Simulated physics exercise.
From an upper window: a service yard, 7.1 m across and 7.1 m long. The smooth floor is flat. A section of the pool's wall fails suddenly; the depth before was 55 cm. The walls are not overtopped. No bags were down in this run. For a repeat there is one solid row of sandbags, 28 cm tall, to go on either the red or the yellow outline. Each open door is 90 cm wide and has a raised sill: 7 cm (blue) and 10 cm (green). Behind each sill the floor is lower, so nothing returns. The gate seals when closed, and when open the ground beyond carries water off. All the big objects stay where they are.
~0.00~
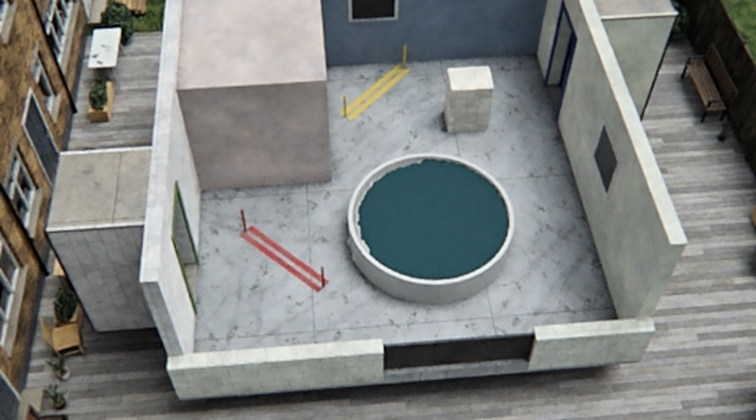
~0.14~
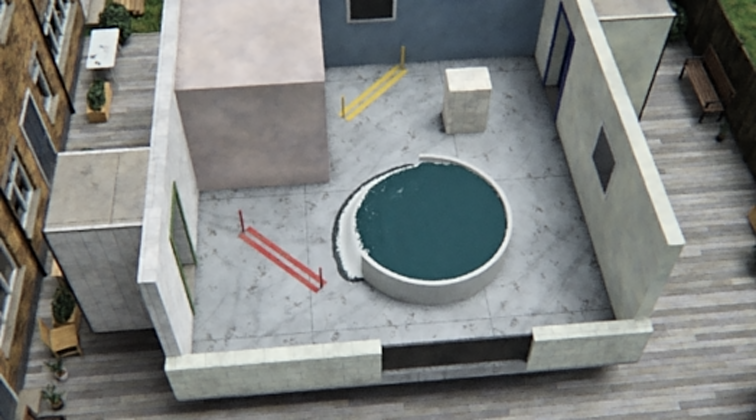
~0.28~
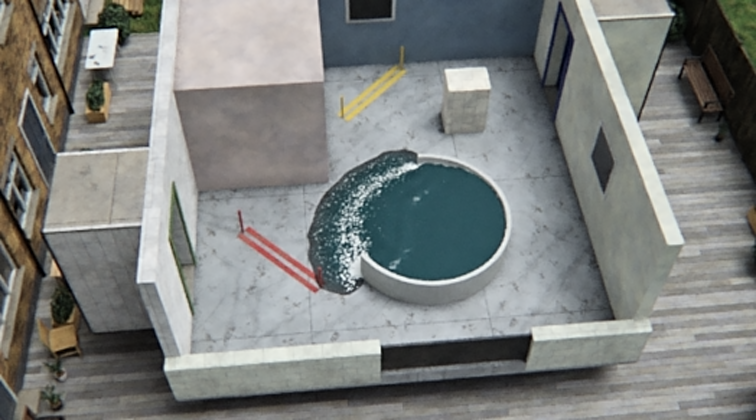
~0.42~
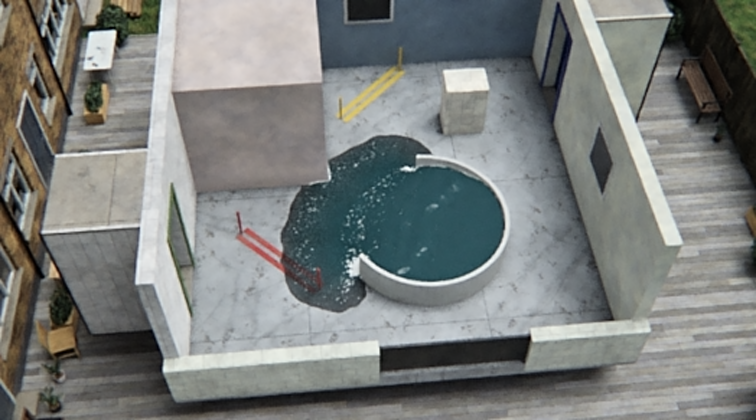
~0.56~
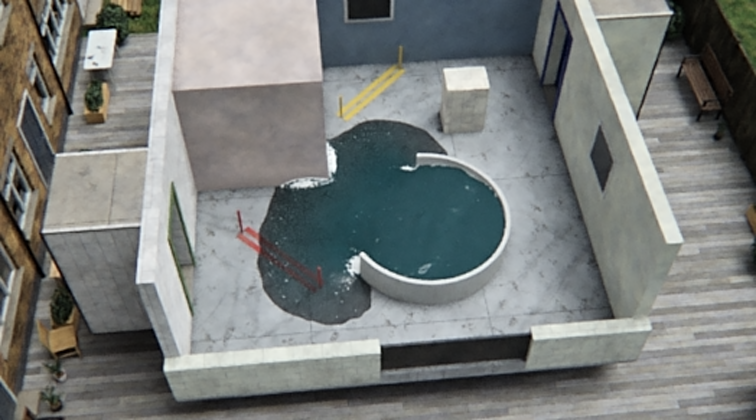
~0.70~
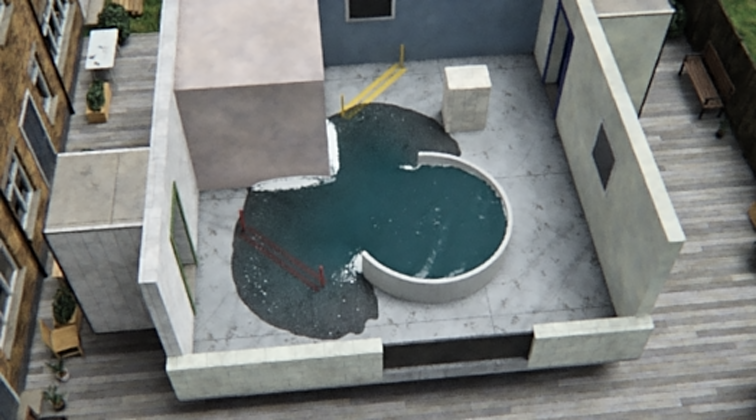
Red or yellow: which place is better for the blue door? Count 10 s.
Lay them on the yellow one.
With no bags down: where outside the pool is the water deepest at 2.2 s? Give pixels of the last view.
Near (199, 195).
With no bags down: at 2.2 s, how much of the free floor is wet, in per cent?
Some 40 per cent of it.
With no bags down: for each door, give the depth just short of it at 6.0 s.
Depths in cm: Blue 13, green 12.
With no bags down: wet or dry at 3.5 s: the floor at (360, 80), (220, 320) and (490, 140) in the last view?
In turn: Flooded, wet, not reached.
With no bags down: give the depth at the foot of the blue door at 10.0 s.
Some 7.5 cm.
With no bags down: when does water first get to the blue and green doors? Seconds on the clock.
Blue 3.6 s, green 0.9 s.
After 1.4 s water covers 45 % of the floor and is deepest (36 cm) near (199, 195) in the run without bags; in at the blue door, 0 L with no bags, 0 L with the row on red, 0 L on yellow.
After 2.2 s water covers 40 % of the floor and is deepest (44 cm) near (199, 195) in the run without bags; in at the blue door, 0 L with no bags, 0 L with the row on red, 0 L on yellow.
After 3.5 s water covers 55 % of the floor and is deepest (36 cm) near (192, 377) in the run without bags; in at the blue door, 0 L with no bags, 0 L with the row on red, 0 L on yellow.
After 6.0 s water covers 90 % of the floor and is deepest (18 cm) near (192, 377) in the run without bags; in at the blue door, 49 L with no bags, 53 L with the row on red, 20 L on yellow.
After 10.0 s water covers 100 % of the floor and is deepest (20 cm) near (621, 339) in the run without bags; in at the blue door, 76 L with no bags, 92 L with the row on red, 26 L on yellow.
